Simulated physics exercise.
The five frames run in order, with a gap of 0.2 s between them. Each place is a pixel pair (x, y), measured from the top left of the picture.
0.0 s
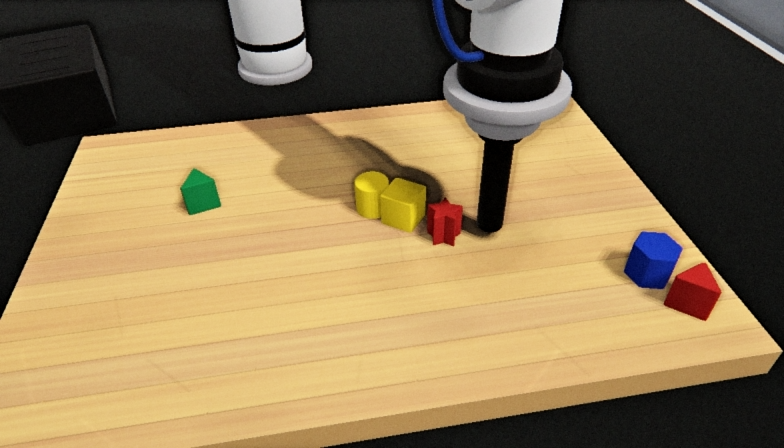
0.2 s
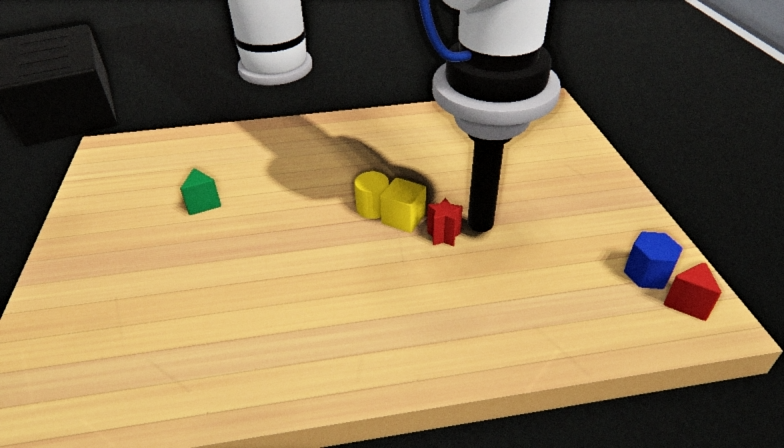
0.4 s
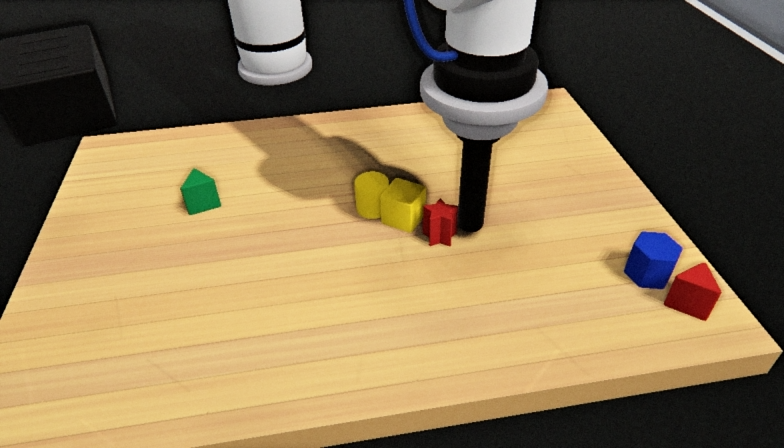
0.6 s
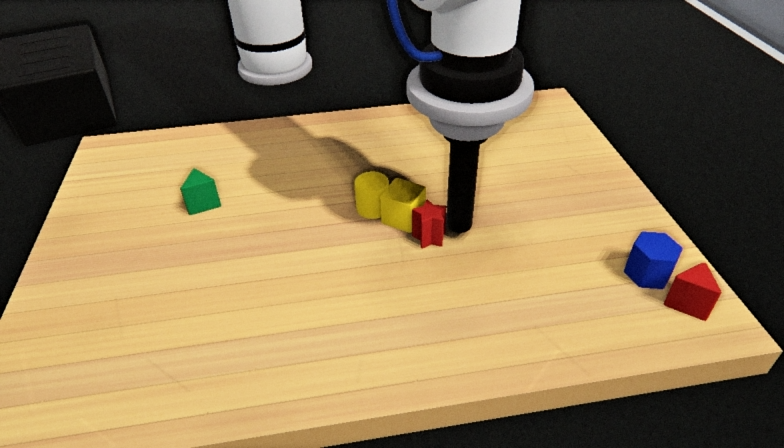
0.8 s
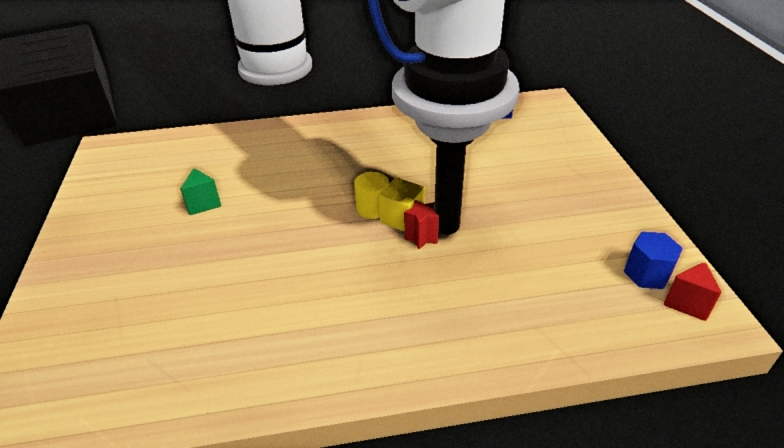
The robot's black stick moves left and pushes the red star-shaped block against the yellow blocks.
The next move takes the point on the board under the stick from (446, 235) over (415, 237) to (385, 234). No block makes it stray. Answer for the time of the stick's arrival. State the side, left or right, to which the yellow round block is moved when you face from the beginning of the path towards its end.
Pushed right.
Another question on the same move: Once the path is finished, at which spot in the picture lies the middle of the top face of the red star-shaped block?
Its top middle is near (365, 218).
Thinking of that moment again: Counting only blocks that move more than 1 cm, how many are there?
The push will move three blocks or more.
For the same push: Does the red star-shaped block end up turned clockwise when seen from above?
I believe not.
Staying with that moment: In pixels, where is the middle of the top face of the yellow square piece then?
About (380, 187).
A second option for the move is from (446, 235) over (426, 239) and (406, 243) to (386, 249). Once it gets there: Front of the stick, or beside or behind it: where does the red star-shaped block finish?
Still being pushed.
On the path given first. Halfway along, stick at (415, 229); yellow round block at (365, 175); yellow square piece at (391, 191), turned 40° clockwise; red star-shaped block at (391, 215), turned 15° anticlockwise.
At the end, stick at (384, 226); yellow round block at (360, 169); yellow square piece at (380, 187), turned 50° clockwise; red star-shaped block at (365, 218), turned 40° anticlockwise.
